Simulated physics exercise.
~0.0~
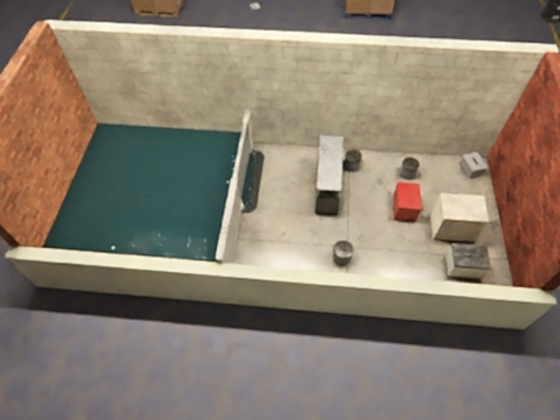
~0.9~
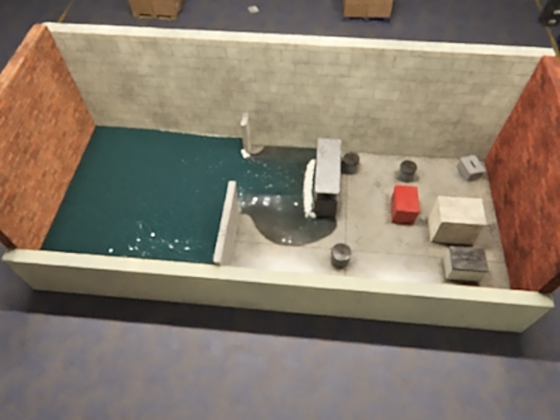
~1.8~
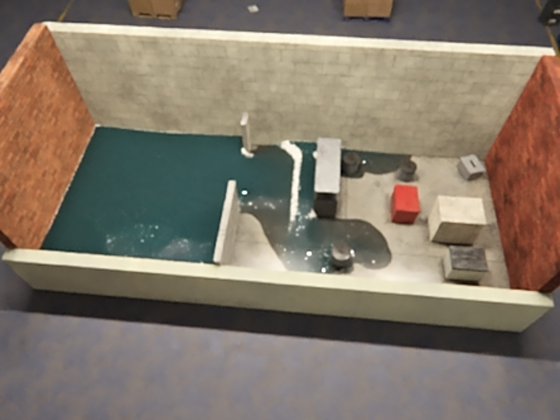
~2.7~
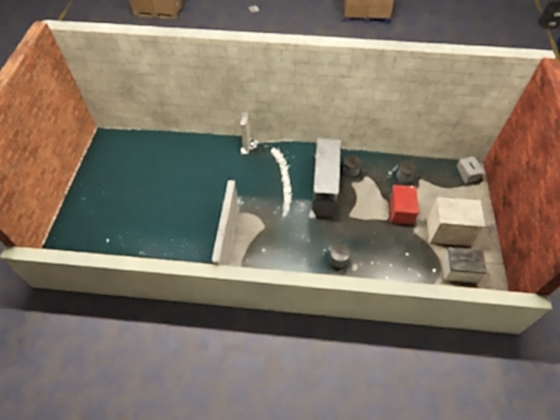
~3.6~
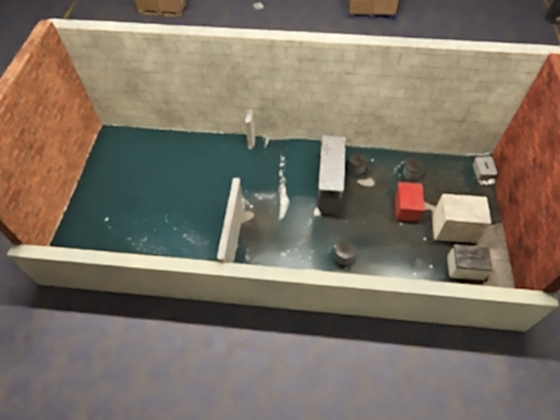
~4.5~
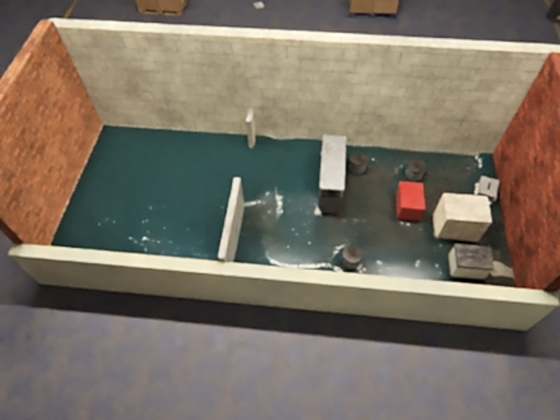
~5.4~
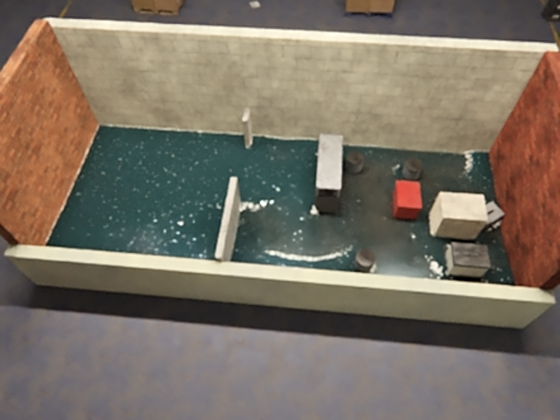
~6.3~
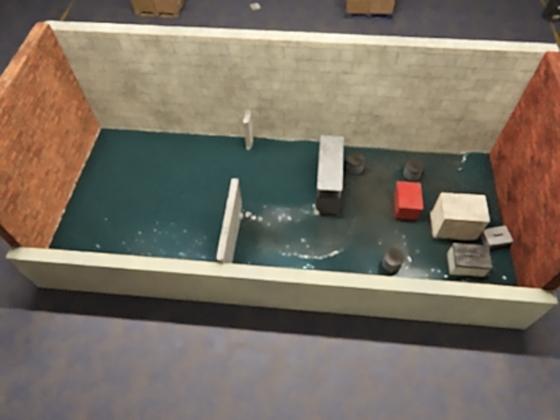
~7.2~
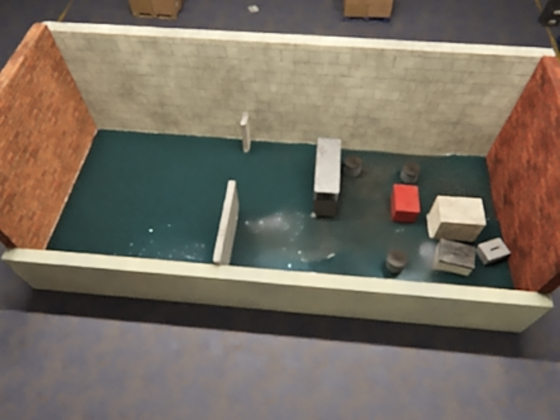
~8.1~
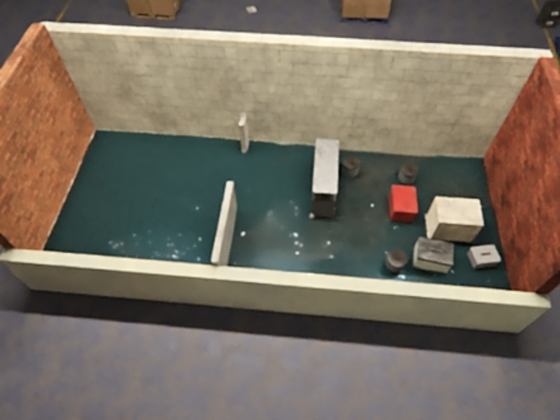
Walled basement flooding as water pours through a gap in the divider, drifting a few loose items while the red chest stays put.
